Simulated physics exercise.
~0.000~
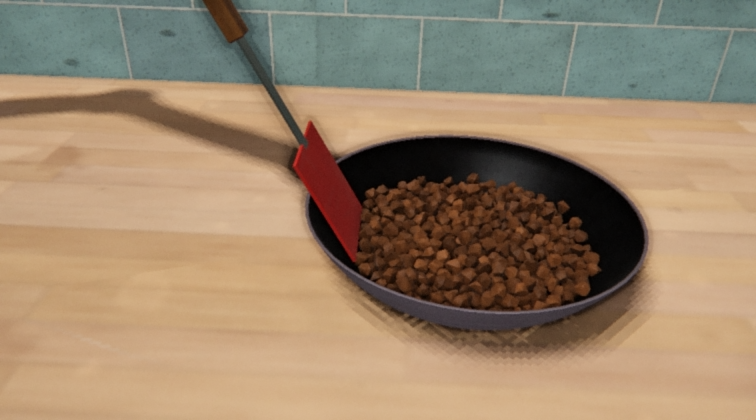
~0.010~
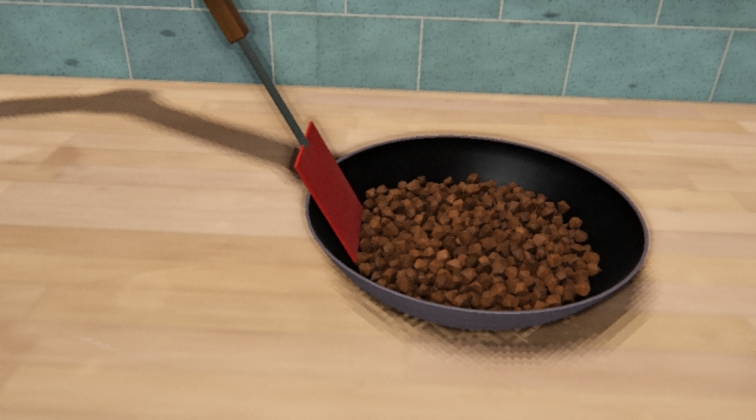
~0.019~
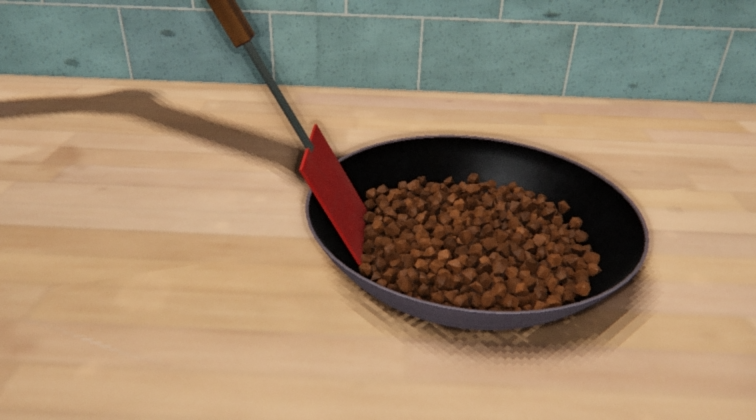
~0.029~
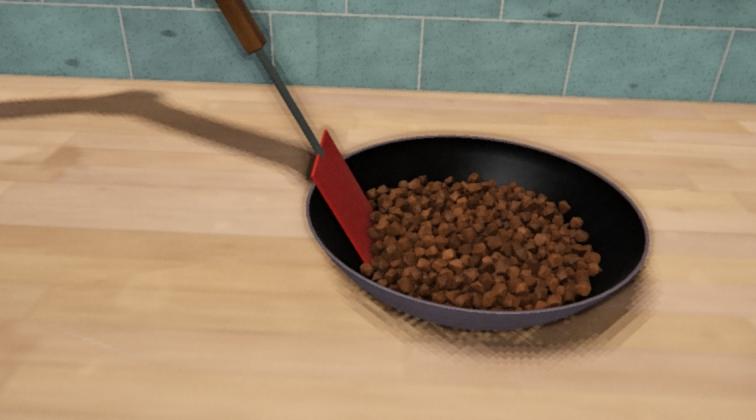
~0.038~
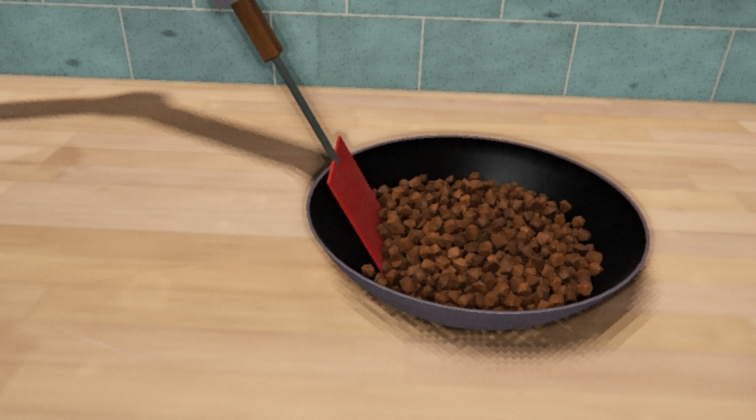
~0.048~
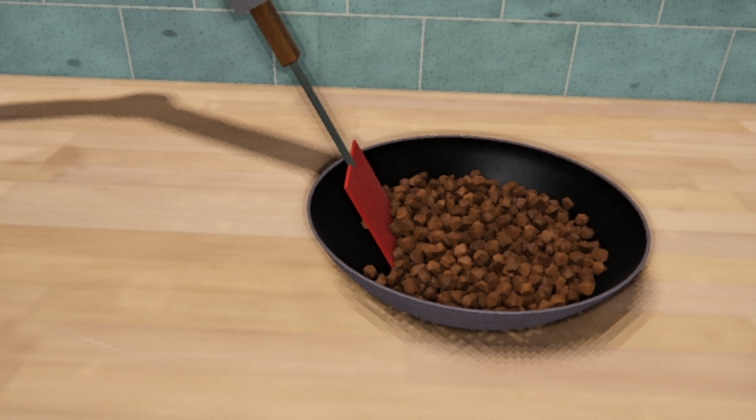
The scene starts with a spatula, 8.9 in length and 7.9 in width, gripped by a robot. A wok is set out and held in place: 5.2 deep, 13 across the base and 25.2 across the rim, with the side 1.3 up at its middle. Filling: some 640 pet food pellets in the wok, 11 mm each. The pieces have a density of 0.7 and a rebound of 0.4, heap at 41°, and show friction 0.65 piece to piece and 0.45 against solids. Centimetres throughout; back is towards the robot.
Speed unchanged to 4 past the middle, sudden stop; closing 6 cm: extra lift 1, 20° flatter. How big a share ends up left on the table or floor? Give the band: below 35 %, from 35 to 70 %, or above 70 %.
Band: Below 35 %.
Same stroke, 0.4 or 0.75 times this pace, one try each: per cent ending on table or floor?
Some 0 per cent, then some 5 per cent, on the table or floor.
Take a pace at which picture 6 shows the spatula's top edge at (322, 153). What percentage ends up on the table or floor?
Some 5 percent.
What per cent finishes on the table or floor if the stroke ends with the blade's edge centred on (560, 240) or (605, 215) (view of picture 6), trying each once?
Close to 30 and close to 55 per cent, respectively.
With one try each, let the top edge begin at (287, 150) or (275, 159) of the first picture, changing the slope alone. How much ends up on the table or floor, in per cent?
Some 5 and 5 per cent.
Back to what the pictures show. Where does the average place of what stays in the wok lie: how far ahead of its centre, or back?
Offset: About 4.5 cm, ahead.
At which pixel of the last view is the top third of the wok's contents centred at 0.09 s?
About pixel (512, 217).
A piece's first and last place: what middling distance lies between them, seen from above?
About 6 cm.
By 0.07 s, sloping 61°, highest piece 8 above the table; 637 in the wok, 1 on the blade or in flight.
By 0.09 s, sloping 55°, highest piece 14 above the table; 635 in the wok, 3 on the blade or in flight.
By 0.31 s, sloping 42°, highest piece 45 above the table; 566 in the wok, 51 on the table or floor, 21 on the blade or in flight.
By 1.36 s, sloping 42°, highest piece 6 above the table; 564 in the wok, 74 on the table or floor.
Final count, 564 in the wok, 74 on the table or floor. That is 12 % on the table or floor.
